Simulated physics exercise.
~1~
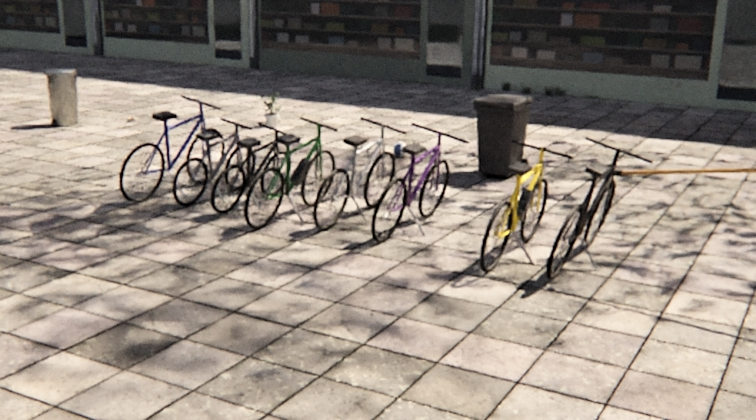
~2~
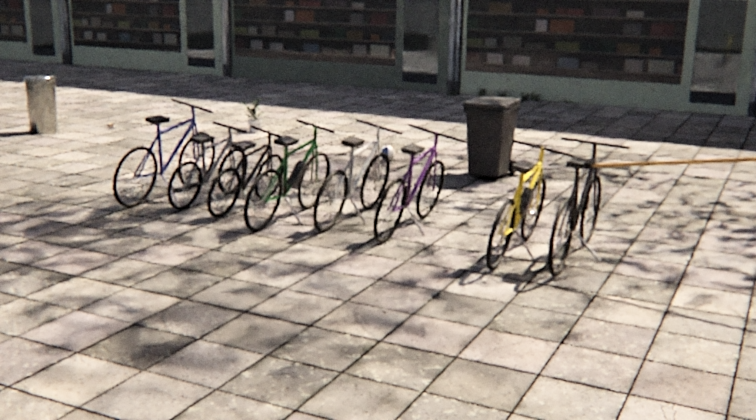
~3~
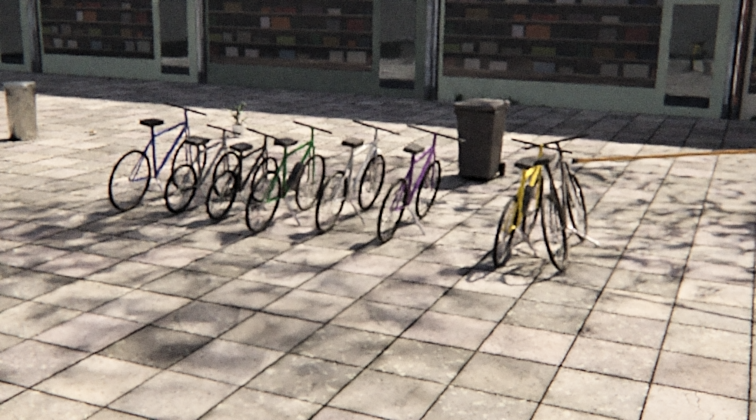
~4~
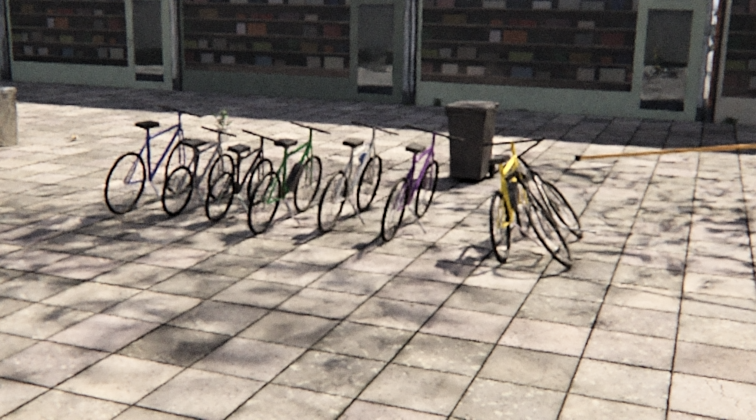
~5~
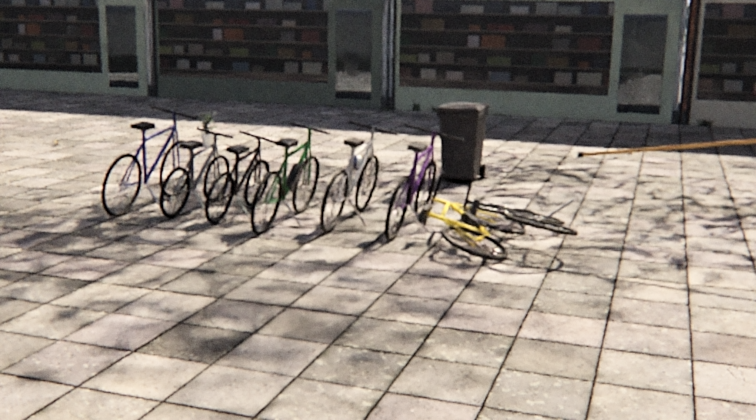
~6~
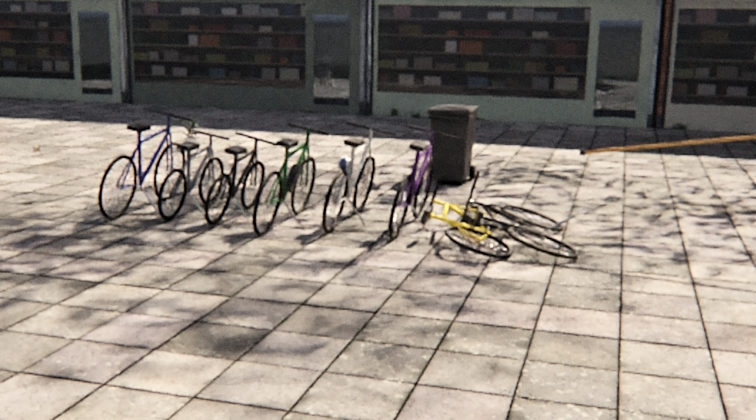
A black bicycle at the right end of a row tipped over after a long pole nudged it, knocking down the yellow one beside it, and both ended flat on the paving while the purple bicycle and the rest stayed standing.
